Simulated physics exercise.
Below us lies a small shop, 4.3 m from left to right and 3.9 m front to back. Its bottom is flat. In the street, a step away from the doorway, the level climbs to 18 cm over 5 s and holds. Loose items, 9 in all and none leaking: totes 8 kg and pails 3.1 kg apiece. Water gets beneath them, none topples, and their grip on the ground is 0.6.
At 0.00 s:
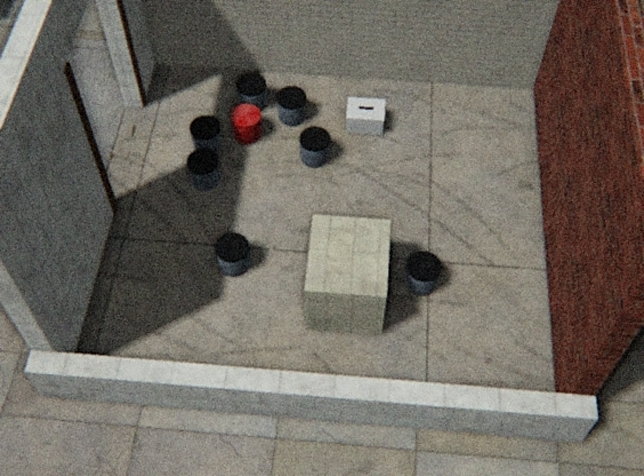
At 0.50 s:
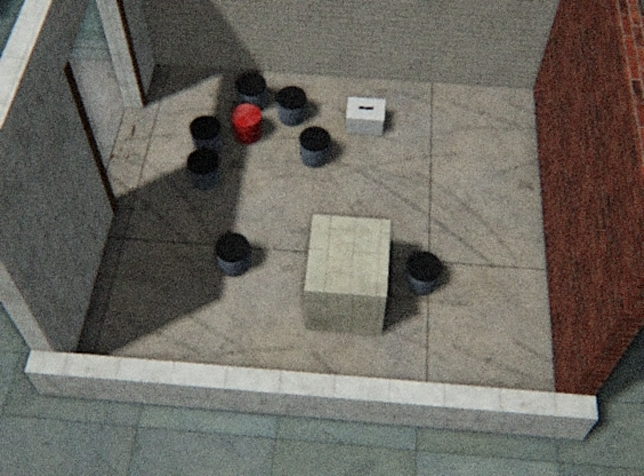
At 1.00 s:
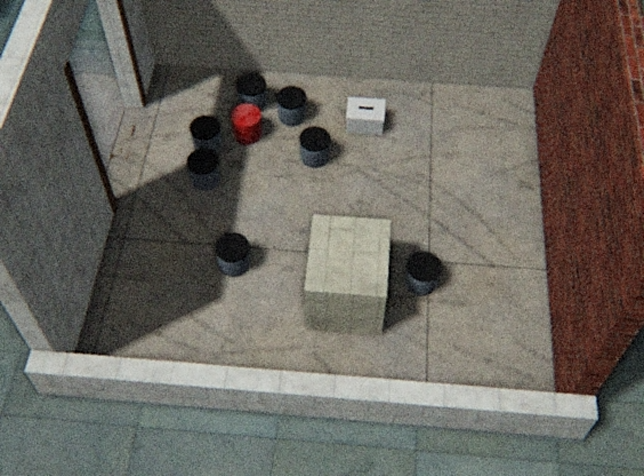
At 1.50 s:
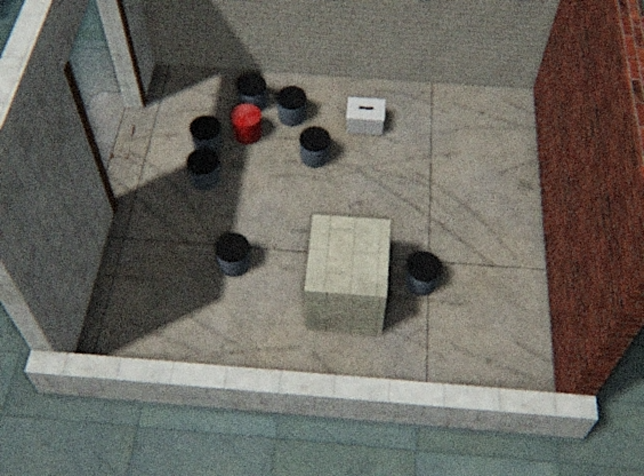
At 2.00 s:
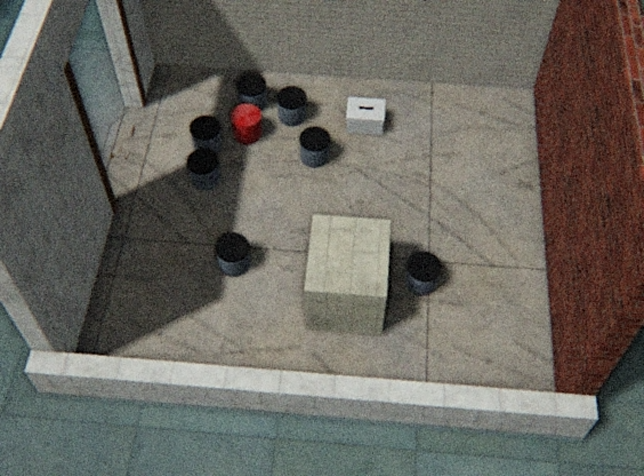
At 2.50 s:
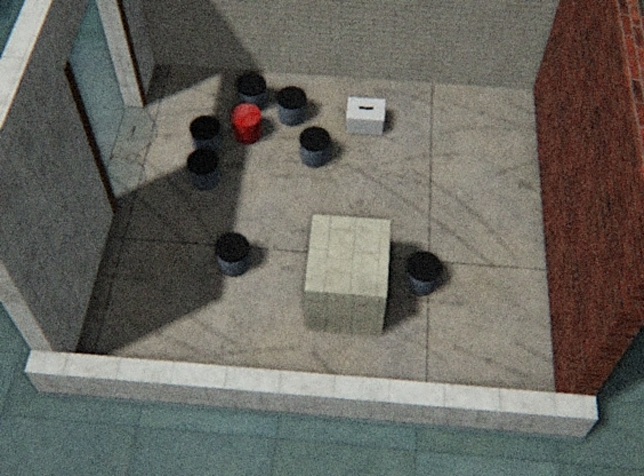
A small roofless shop with a flat, pale stone floor is seen from high above, with grey walls at the left and back, red brick at right and a low ledge in front. Seven dark containers and a red one stand around a pale block and a small white box. Blue-green water covers the paving outside, then reaches the left doorway, while the objects and camera stay still.
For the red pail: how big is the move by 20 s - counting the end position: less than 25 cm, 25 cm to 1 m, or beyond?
The red pail travels far.
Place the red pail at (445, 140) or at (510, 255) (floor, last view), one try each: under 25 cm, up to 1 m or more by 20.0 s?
In turn: It ends far away; it travels far.
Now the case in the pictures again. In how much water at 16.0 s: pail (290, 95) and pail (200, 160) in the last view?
Roughly 12 and 11 cm.
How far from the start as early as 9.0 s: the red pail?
About 300 cm.
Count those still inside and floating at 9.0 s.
At that moment 6.
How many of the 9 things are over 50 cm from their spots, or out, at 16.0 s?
I count 9.
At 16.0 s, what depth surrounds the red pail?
Roughly 12 cm.
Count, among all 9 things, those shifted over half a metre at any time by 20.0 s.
That makes 9.
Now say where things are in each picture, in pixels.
The first frame shows the red pail at (246, 115) rests on the ground; 0.0 m2 under water; 0 of 9 have shifted.
The second frame shows the red pail at (246, 115), on the bottom; water covers 0.0 m2; 0 of 9 have shifted.
The third frame shows the red pail at (246, 115) rests on the ground; 0.0 m2 under water; 0 of 9 have shifted.
The fourth frame shows the red pail at (246, 115) rests on the ground; 0.0 m2 under water; 0 of 9 have shifted.
The fifth frame shows the red pail at (246, 115) rests on the ground; water covers 0.0 m2; 0 of 9 have shifted.
The sixth frame shows the red pail at (246, 115) rests on the ground; water covers 0.2 m2; 0 of 9 have shifted.
After 4.0 s the red pail is near (247, 115), 0.0 m from its start, aground; 0 afloat.
After 9.0 s the red pail is near (532, 164), 3.0 m from its start, afloat; 6 afloat.
After 16.0 s the red pail is near (430, 293), 2.8 m from its start, afloat; 9 afloat.
After 20.0 s the red pail is near (375, 363), 3.1 m from its start, afloat; 9 afloat.
